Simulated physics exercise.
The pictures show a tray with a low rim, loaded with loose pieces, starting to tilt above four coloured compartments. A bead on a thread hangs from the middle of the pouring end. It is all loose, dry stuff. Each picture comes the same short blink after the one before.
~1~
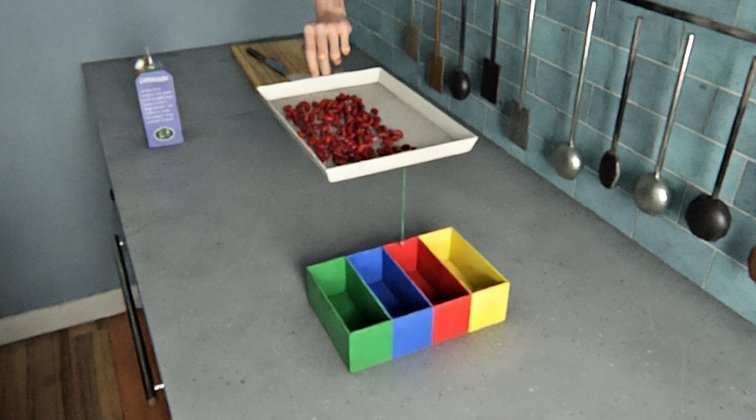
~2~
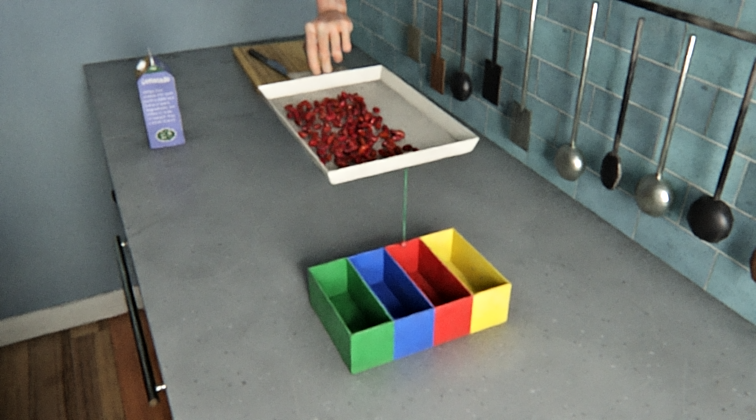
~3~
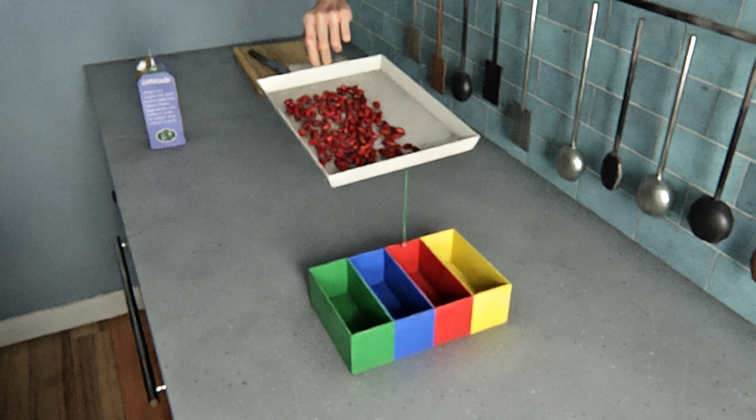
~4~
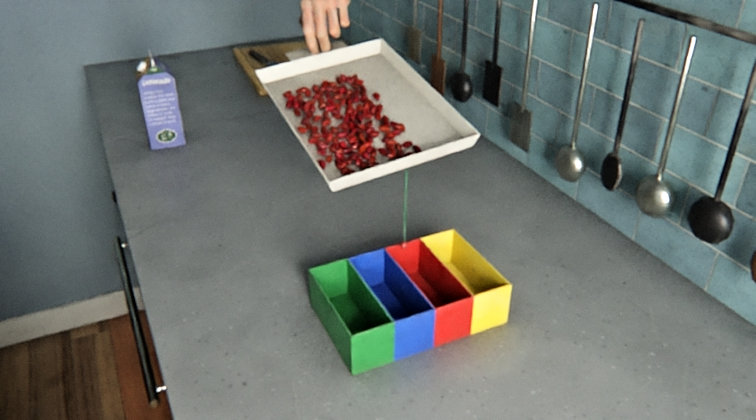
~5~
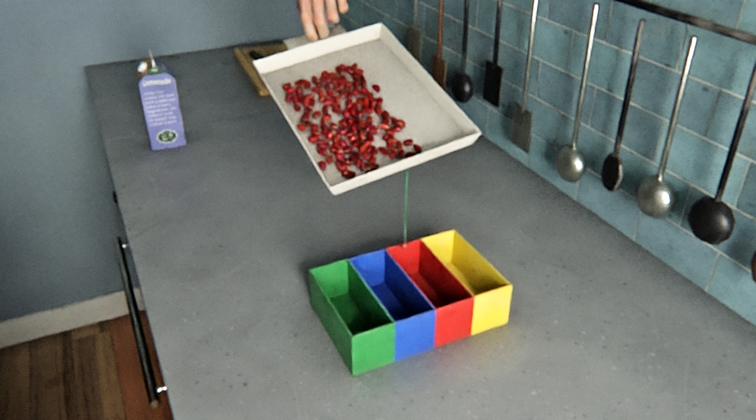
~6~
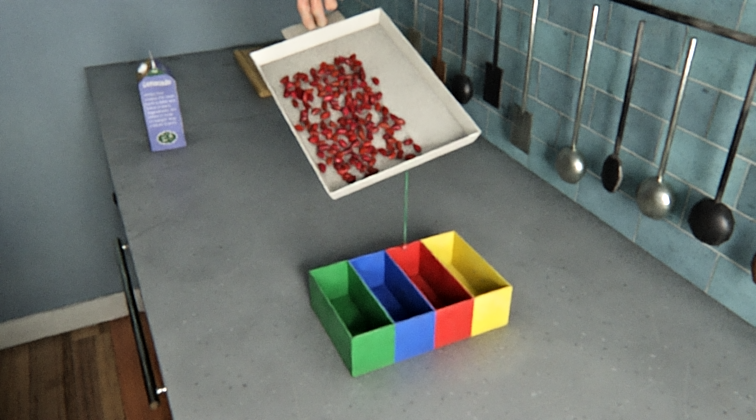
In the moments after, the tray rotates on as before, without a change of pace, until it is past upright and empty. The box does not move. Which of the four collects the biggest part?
The green cell gets the most.
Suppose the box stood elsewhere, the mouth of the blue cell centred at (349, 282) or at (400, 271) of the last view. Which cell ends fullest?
One: Blue. Two: That green cell.
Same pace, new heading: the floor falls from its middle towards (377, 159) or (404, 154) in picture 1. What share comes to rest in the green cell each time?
About 40 and 0 per cent.
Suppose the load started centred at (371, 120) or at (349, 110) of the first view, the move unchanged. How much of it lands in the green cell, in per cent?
Near 60 % and 60 %.
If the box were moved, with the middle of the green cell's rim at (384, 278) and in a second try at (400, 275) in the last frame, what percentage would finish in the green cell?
About 10 and 0 per cent.
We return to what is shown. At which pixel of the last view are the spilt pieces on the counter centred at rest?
At about (268, 312).
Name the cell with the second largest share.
It is the blue one.
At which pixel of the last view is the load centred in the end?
Close to (347, 319).
Shortly afterwards, tray tipped steeply; the whole lot on the tray.
Next, tray tipped past a quarter turn; a little on the tray; near two thirds in the green cell; a little in the blue cell; near a quarter falling or outside the box.
Some moments later, tray tipped past a quarter turn; the bulk in the green cell; a little in the blue cell; a little falling or outside the box.
In the end, tray tipped past a quarter turn; the bulk in the green cell; a little in the blue cell; none at all in the red cell; none at all in the yellow cell; a little outside the box.
